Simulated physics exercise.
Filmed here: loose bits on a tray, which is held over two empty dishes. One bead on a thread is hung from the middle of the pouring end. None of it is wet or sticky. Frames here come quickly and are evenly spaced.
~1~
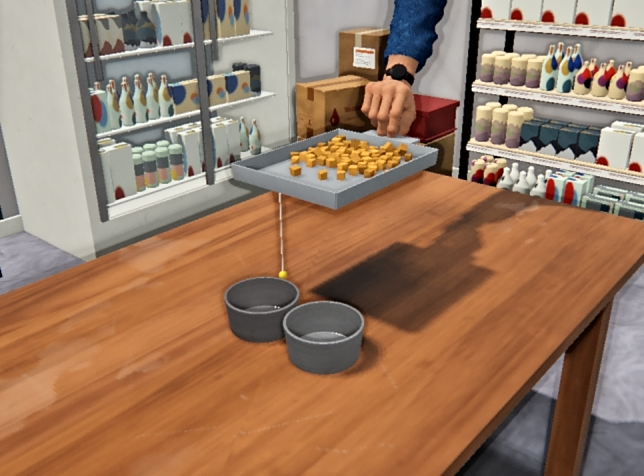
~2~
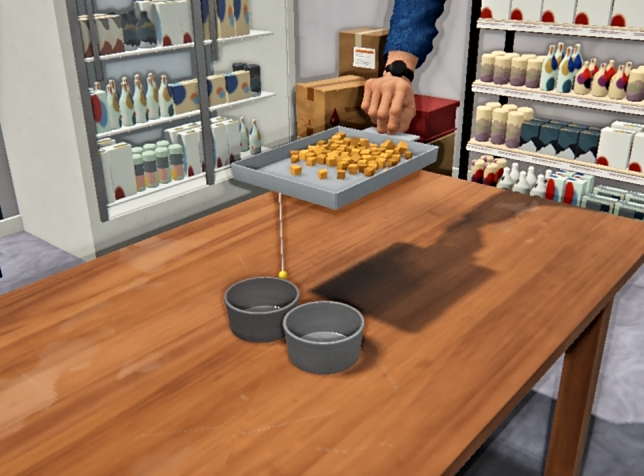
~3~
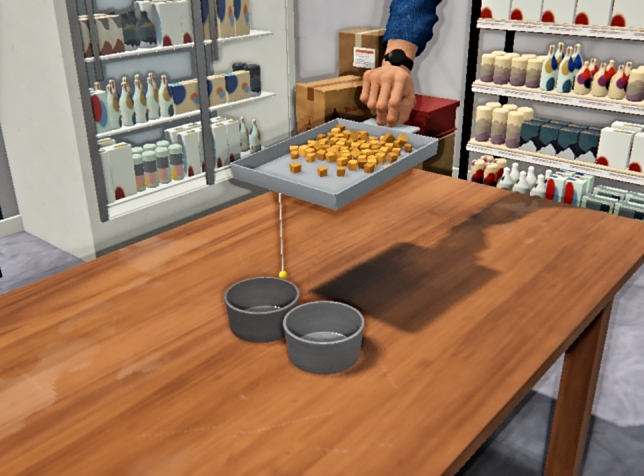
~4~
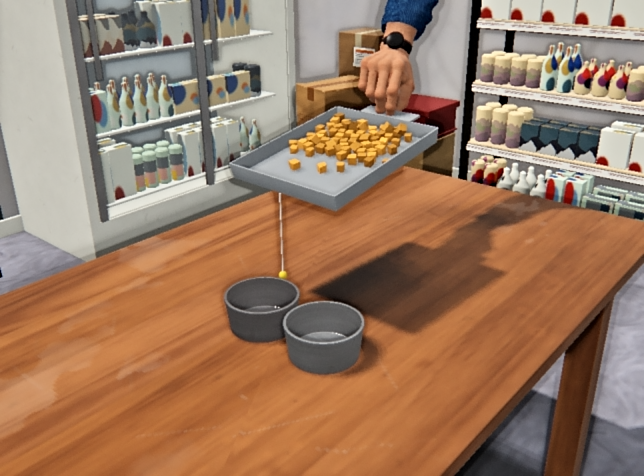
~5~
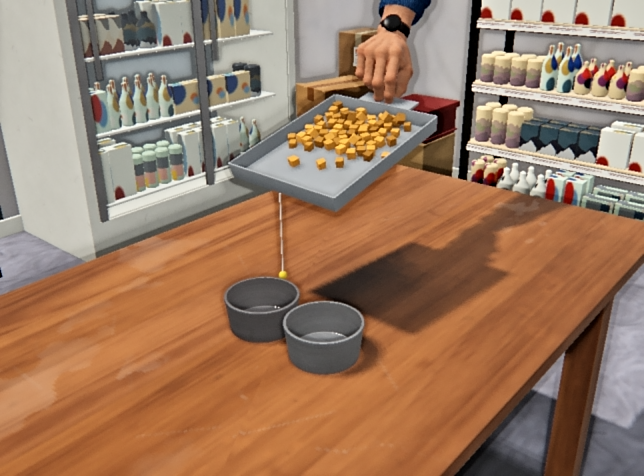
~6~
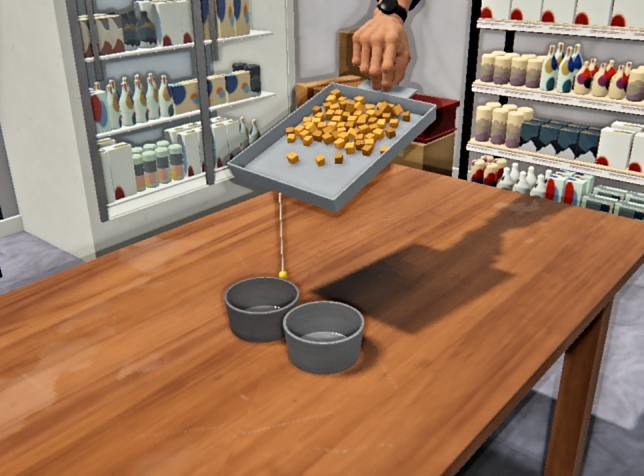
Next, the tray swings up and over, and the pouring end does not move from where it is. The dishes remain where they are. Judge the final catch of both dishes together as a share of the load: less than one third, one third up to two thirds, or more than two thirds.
The catch is going to be fair, a third to two thirds of the load.
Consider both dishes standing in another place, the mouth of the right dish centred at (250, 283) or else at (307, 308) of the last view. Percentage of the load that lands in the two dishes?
Approximately 10 percent, followed by approximately 40 percent.
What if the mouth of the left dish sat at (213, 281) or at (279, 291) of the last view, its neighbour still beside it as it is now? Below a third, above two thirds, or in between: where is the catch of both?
Try 1 - in the middle band; try 2 - below one third.
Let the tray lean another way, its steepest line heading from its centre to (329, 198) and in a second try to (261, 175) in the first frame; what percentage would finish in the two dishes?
60 %, give or take, and then 0 %.
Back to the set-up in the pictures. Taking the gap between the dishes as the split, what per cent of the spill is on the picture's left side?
Roughly 100 in a hundred.
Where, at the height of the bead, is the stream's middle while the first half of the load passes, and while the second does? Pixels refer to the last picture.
First roughly (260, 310), then roughly (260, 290).
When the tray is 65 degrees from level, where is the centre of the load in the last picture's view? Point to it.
Near (296, 170).
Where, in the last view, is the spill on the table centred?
Close to (217, 374).
Shortly afterwards, tray tipped steeply; all but a few on the tray; a little in the air.
Next, tray tipped past a quarter turn; the bulk on the tray; only a few in the right dish; only a few in the left dish; a little outside both.
Some moments later, tray tipped past a quarter turn; near a quarter in the right dish; near a quarter in the left dish; near half outside both.
In the end, tray tipped past a quarter turn; near a quarter in the right dish; near a quarter in the left dish; near half outside both.
